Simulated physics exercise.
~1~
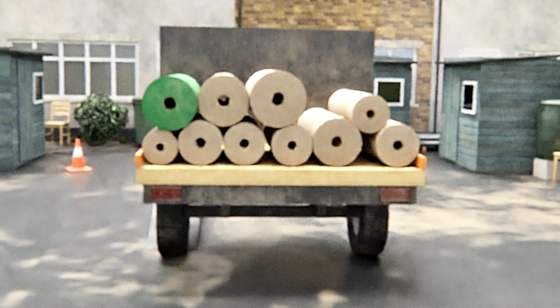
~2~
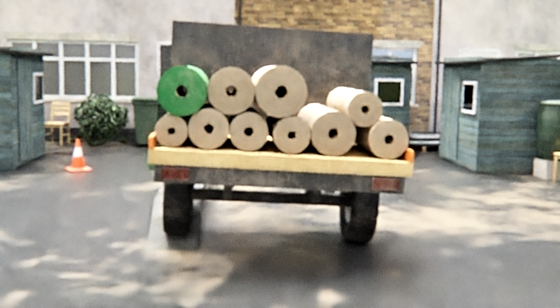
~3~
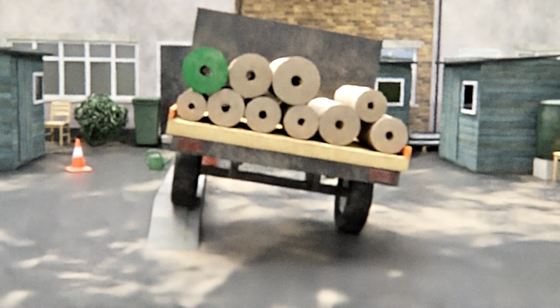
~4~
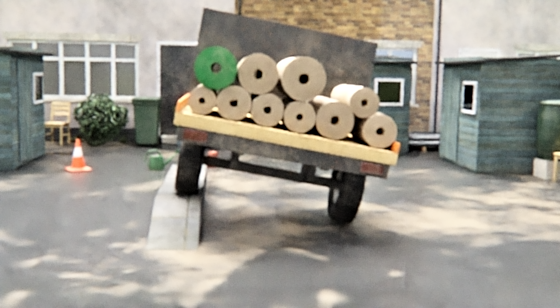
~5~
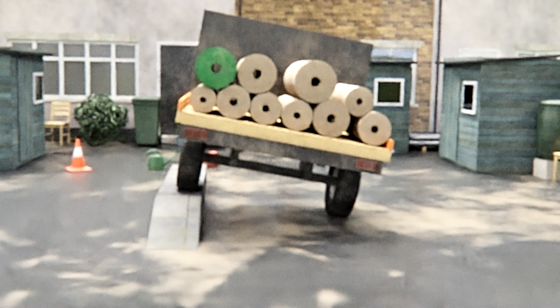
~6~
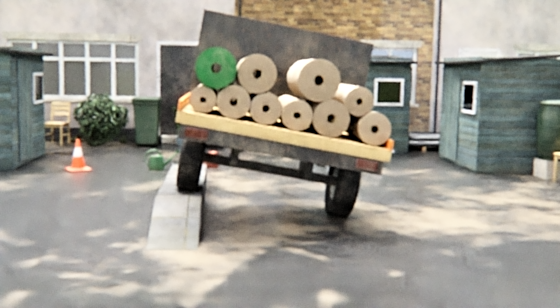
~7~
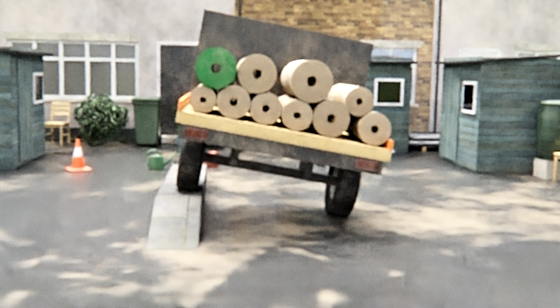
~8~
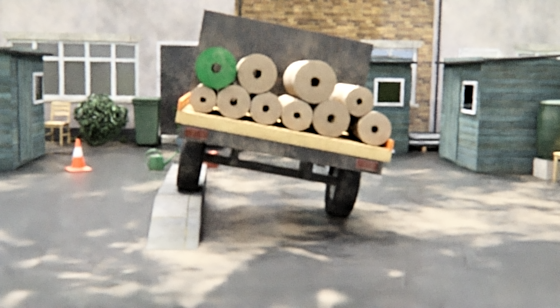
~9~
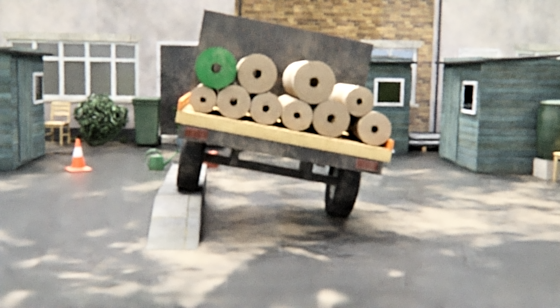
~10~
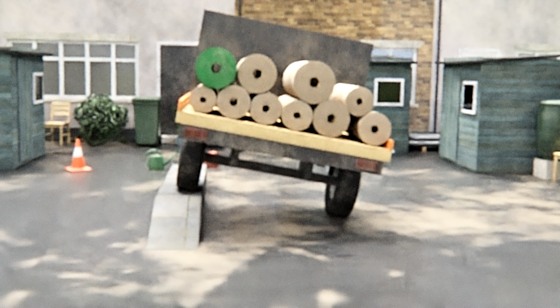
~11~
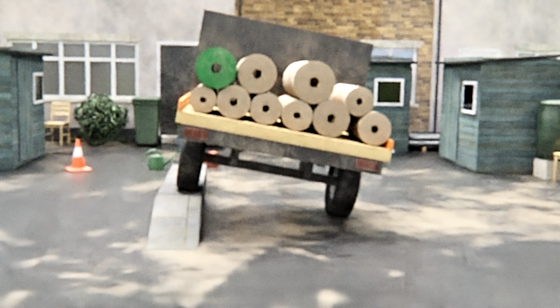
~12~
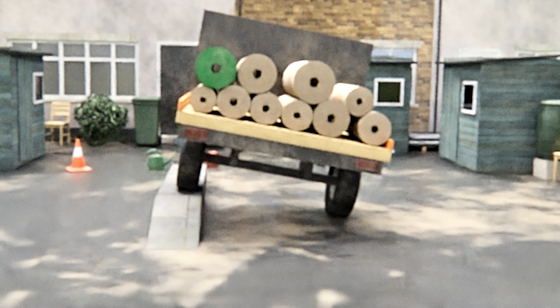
In the video, a flatbed trailer stacked with tan rolls and one green roll, seen from behind, moves away until its left wheel climbs a raised slab, tilting the bed down to the right. It stops there, with the green roll still on top at the left and every roll aboard.
